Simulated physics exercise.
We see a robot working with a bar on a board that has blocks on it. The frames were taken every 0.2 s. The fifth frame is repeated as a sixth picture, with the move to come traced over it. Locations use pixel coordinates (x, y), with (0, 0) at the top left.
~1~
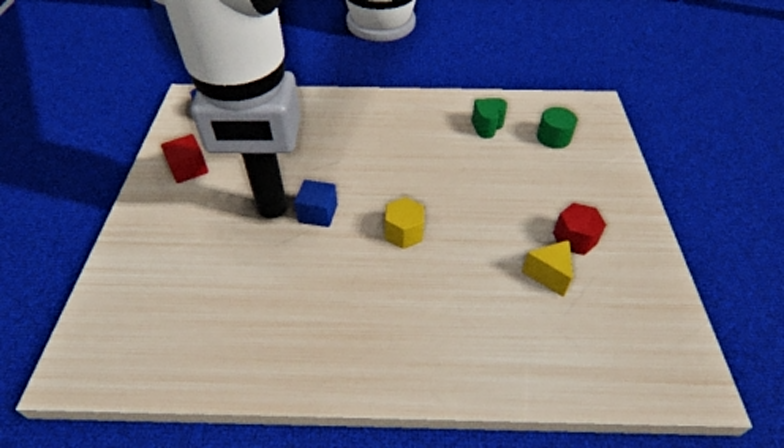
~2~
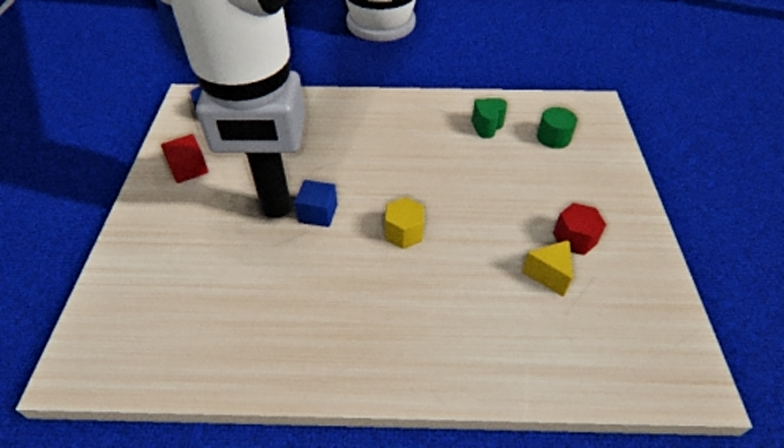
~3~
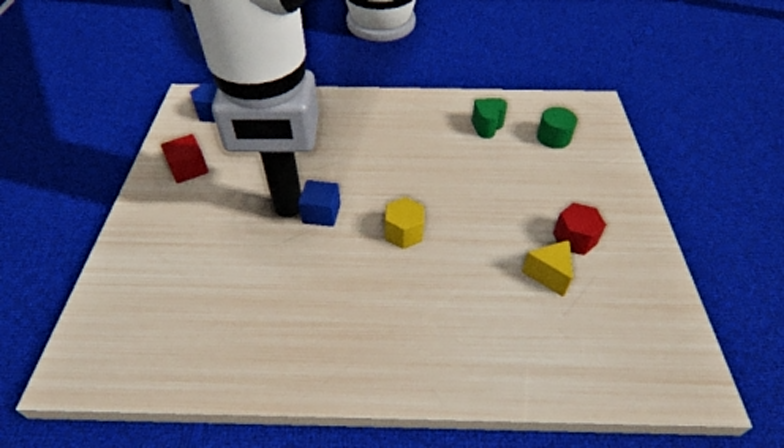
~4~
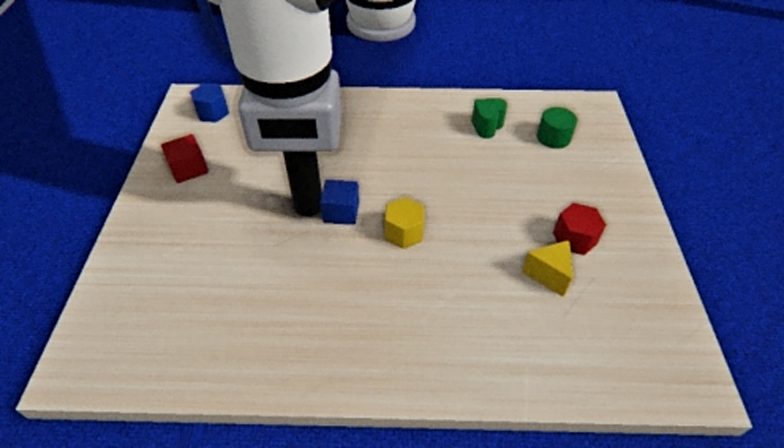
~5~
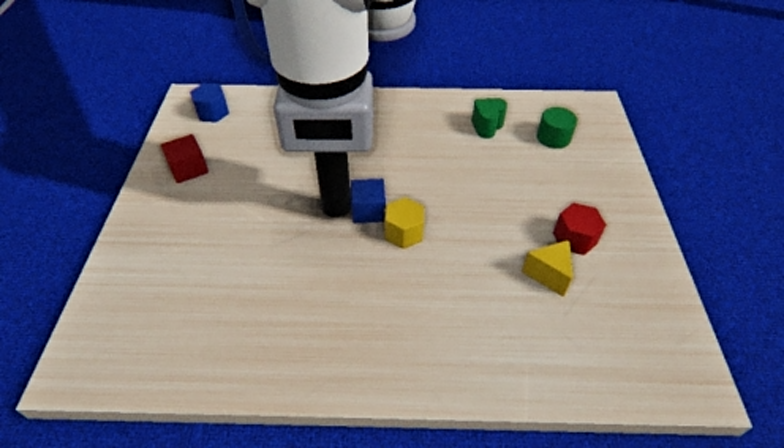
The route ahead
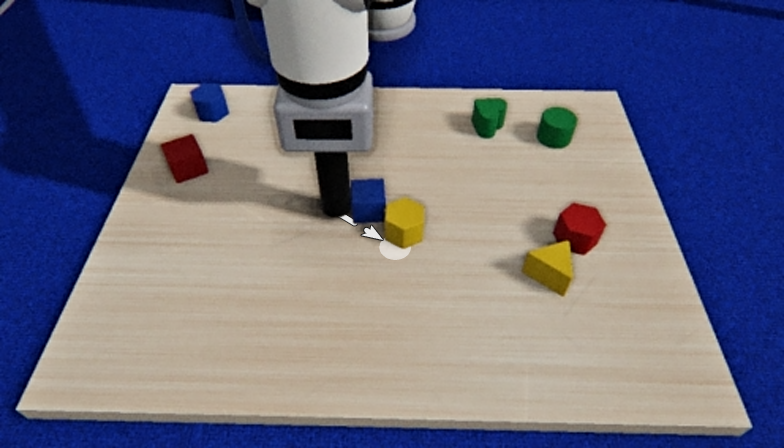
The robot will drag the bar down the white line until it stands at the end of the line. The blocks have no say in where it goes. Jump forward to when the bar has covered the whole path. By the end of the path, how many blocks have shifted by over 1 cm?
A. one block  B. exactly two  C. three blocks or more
The one that fits is B, exactly two.
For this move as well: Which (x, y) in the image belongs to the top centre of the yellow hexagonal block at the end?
Final place: (427, 215).
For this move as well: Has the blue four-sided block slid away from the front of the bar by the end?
That would be a yes.
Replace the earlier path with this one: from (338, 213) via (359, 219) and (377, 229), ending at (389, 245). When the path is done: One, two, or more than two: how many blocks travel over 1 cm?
It's going to be two.
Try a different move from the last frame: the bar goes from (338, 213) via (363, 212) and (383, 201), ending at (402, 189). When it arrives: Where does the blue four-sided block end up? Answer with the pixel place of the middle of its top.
When the path ends, it will be at (431, 179).
Path on the board, in a line from (338, 213) to (395, 247).
On the path given first. Halfway along, bar (366, 224); blue four-sided block (386, 189), turned 30° anticlockwise.
At the end, bar (395, 241); blue four-sided block (386, 188), turned 35° anticlockwise; yellow hexagonal block (427, 215), turned 35° anticlockwise.
